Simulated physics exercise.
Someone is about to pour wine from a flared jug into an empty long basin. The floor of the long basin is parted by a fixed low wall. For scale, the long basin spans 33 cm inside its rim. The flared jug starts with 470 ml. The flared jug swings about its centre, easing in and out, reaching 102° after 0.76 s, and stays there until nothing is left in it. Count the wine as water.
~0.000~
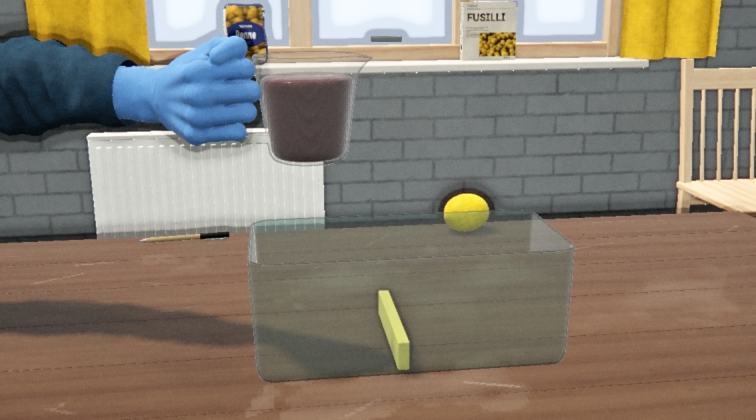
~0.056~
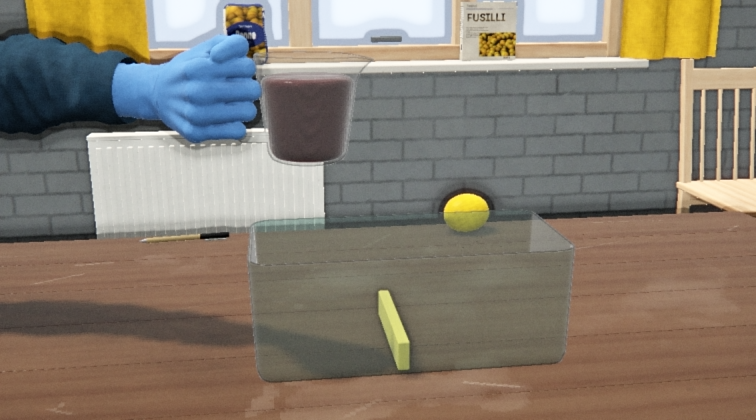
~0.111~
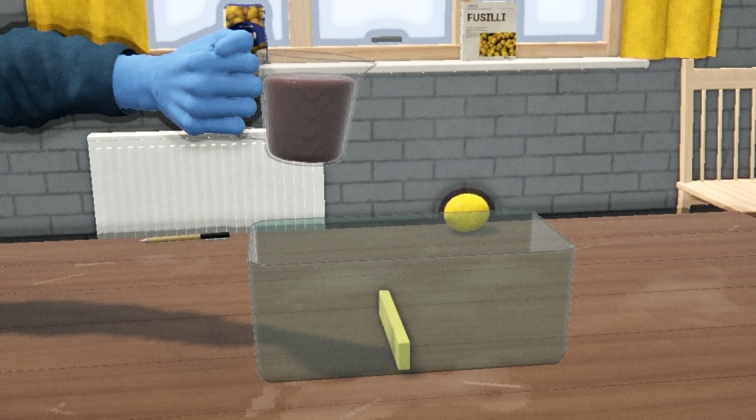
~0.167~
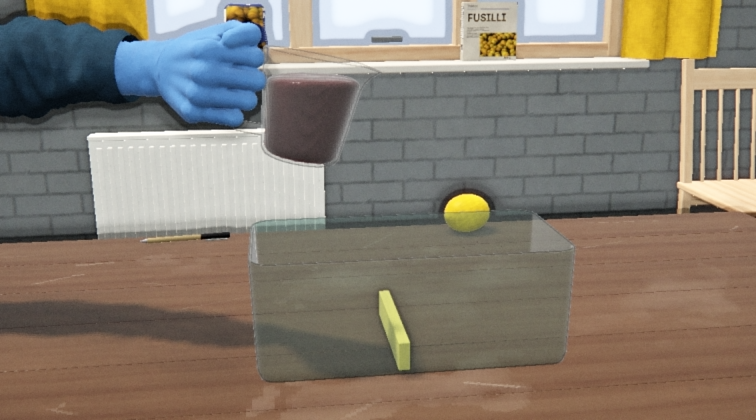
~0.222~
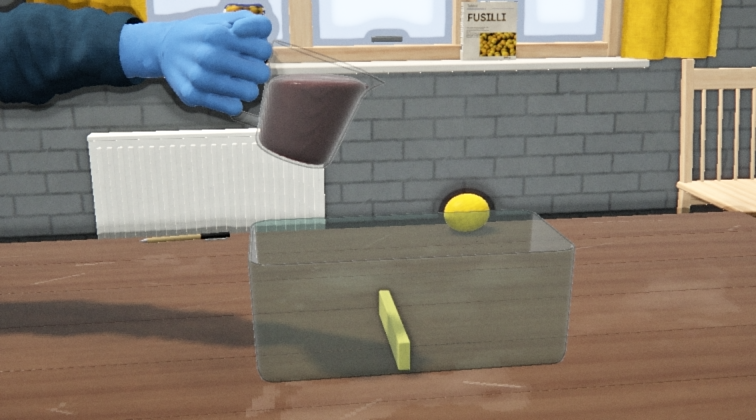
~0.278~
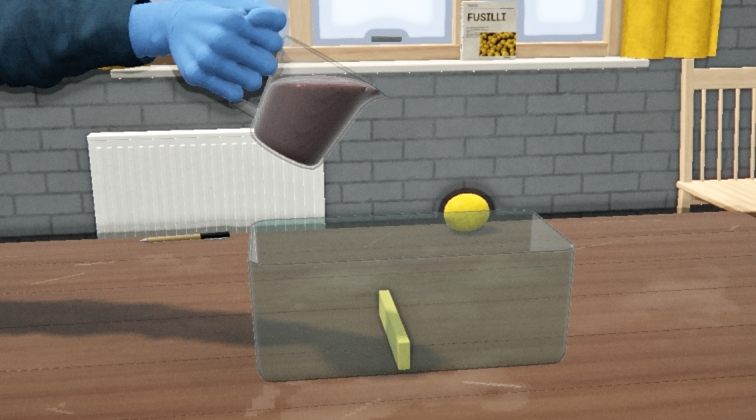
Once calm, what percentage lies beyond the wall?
About 91 per cent.
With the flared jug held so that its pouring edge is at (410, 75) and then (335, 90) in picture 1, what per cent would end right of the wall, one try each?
In turn about 90 and 40 per cent.
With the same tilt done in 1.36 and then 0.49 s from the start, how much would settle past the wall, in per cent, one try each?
First 90, then 90 per cent.
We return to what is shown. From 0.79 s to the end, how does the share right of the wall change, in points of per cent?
It goes up by about 18.
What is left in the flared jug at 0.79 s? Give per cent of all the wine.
About 10 per cent.
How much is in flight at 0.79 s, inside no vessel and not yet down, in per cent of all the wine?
About 14 per cent.
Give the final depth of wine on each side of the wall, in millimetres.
Some 2 mm on the left and 16 mm on the right.
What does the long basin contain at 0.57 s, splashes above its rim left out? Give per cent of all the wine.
About 16 per cent.
Then, 0.57 s in, the tilt is 88° and 56 per cent is still to pour, 0 is left of the wall and 17 right of it.
Then, 0.79 s in, the tilt is 102° and 11 per cent is still to pour, 2 is left of the wall and 73 right of it.
Then, 1.01 s in, the tilt is 102° and 1 per cent is still to pour, 7 is left of the wall and 91 right of it.
Then, 1.26 s in, the tilt is 102° and 0 per cent is still to pour, 8 is left of the wall and 91 right of it.
Finally, 8 per cent lies left of the wall, 91 right of it and 1 outside.
